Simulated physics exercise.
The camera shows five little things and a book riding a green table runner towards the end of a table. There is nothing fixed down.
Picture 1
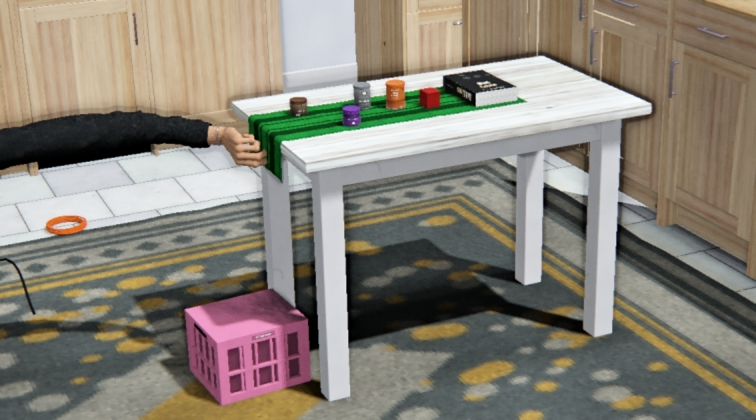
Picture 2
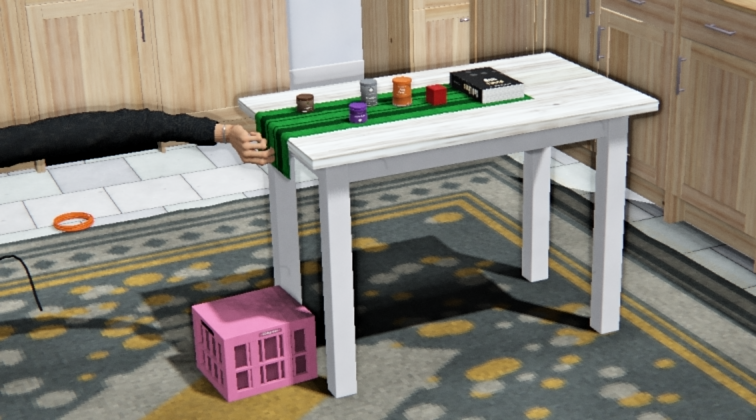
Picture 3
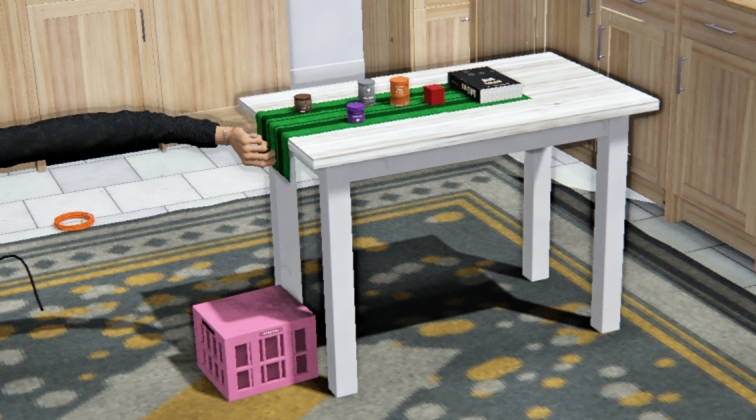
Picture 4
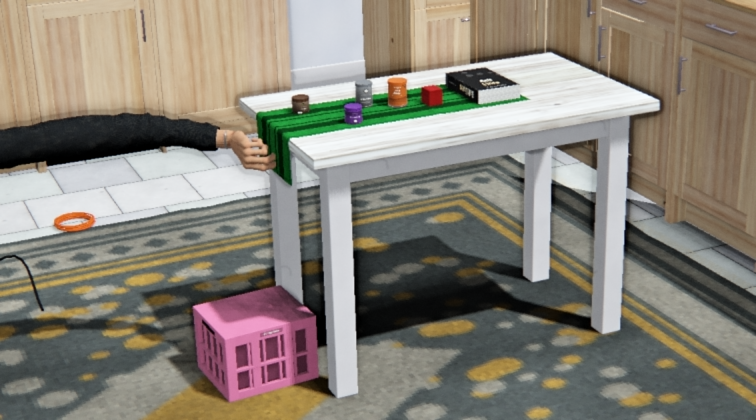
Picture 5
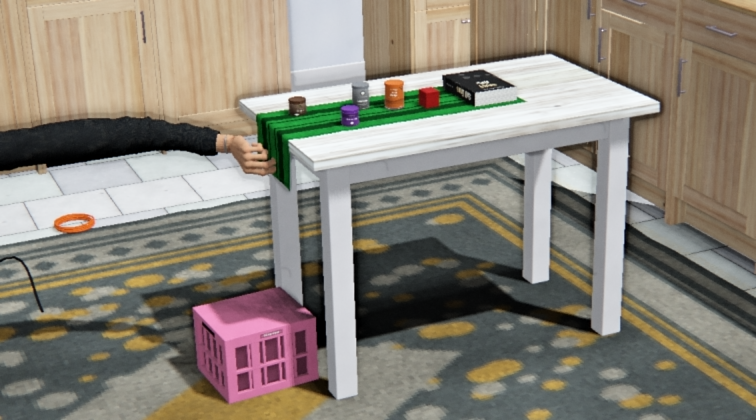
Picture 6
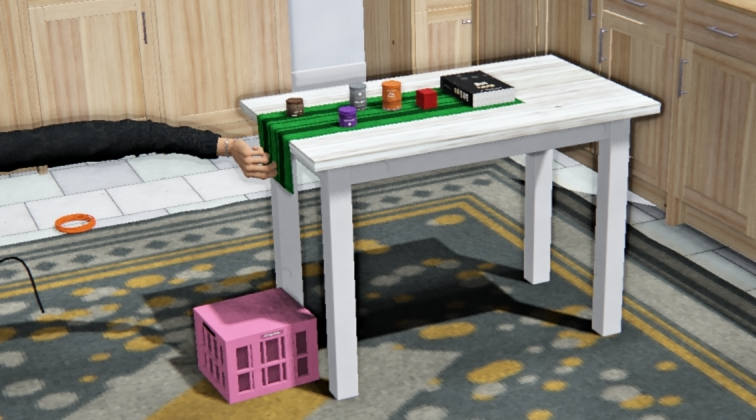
In a kitchen with pale wooden cupboards, seen from slightly above, a white table stands on a patterned rug beside a pink crate. Brown and purple pots, grey and orange cans, a red cube and a black book sit on a green runner, its hanging end held by a dark-sleeved arm from the left. The view shifts slightly, then the hand draws the runner and everything on it a little leftward.
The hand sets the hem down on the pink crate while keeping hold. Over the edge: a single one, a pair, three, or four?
It sends four things down.
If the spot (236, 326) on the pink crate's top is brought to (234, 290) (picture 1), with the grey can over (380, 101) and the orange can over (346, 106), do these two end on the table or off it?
Result: Grey can still there, orange can gone.
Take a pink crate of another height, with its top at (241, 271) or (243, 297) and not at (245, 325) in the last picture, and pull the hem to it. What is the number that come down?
If so, 2 and 3.
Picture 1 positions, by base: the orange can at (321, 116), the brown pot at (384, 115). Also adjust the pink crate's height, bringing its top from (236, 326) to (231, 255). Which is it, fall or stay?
Result: Orange can gone, brown pot still there.
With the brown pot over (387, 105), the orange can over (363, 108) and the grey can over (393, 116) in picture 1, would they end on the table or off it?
My call: The brown pot takes a tumble; the orange can takes a tumble; the grey can takes a tumble.
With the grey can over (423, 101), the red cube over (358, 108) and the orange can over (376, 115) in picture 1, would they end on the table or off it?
The grey can is carried off; the red cube comes down; the orange can falls.
Soon after, hem near (277, 233); brown pot gone.
Then, hem near (277, 267); brown pot, purple pot and grey can gone.
Further on, hem on the crate; brown pot, purple pot, grey can and orange can gone.
At rest, hem on the crate; brown pot, purple pot, grey can and orange can gone. The answer is four.
